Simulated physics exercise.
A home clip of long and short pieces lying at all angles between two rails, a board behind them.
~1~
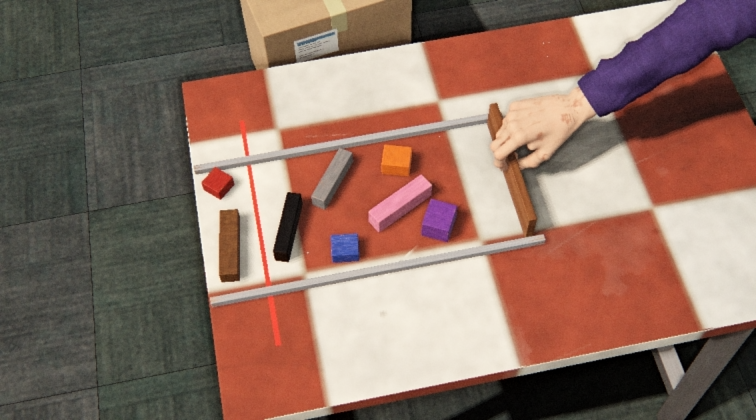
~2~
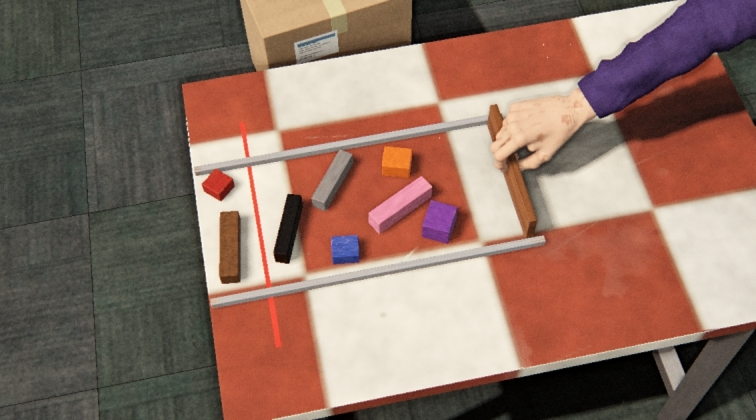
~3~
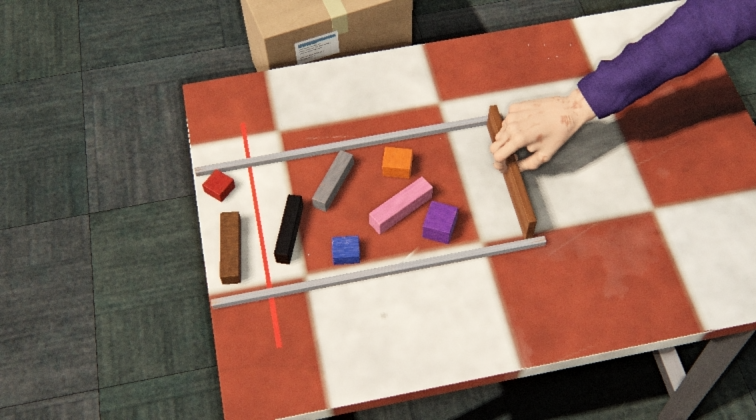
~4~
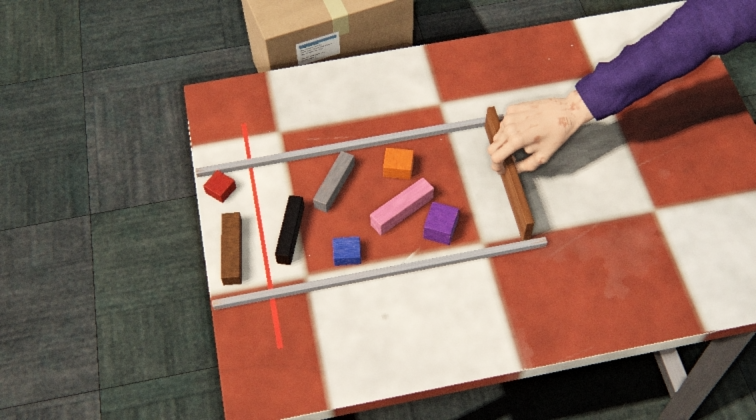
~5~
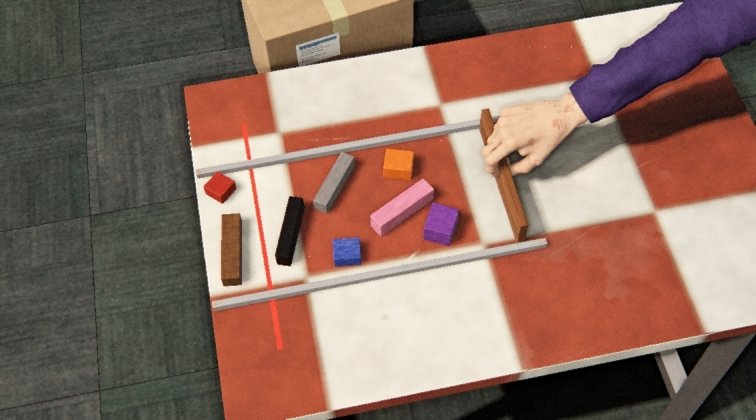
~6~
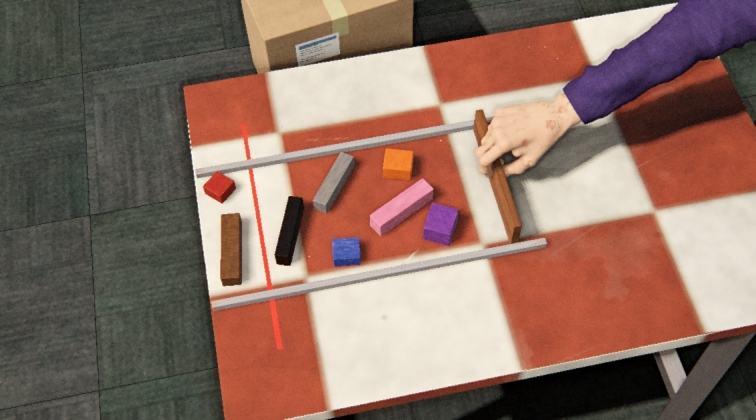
A brown board, held by a hand in a purple sleeve, stays nearly still at first at the right end of two rails on a checkered table. Then the hand slides it slightly left between the rails, while the coloured blocks and bars, lying at various angles near a red line, remain untouched.
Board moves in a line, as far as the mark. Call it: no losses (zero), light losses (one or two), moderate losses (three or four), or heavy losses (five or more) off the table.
Light losses.
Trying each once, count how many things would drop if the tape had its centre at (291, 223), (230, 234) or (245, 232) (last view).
0, 5, 3.
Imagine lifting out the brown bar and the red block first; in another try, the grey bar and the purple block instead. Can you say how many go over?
First 0, then 0.
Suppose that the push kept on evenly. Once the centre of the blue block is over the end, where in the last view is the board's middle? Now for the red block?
For the blue block, about (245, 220); for the red block, about (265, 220).
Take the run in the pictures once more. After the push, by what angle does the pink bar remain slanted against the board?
Near 30 degrees.
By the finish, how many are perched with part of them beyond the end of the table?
I get 1.
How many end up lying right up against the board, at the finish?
Contact count: 3.
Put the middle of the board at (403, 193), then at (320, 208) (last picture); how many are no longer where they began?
First position 4; second position 6.
Soon after, none off yet; red block at rest near (220, 187); brown bar at rest near (231, 249); black stick at rest near (290, 231).
After that, none off yet; red block at rest near (220, 187); brown bar moving near (226, 250); black stick displaced about its own width near (243, 238).
In the end, the number that fall off is one or two; gone, brown bar and red block.
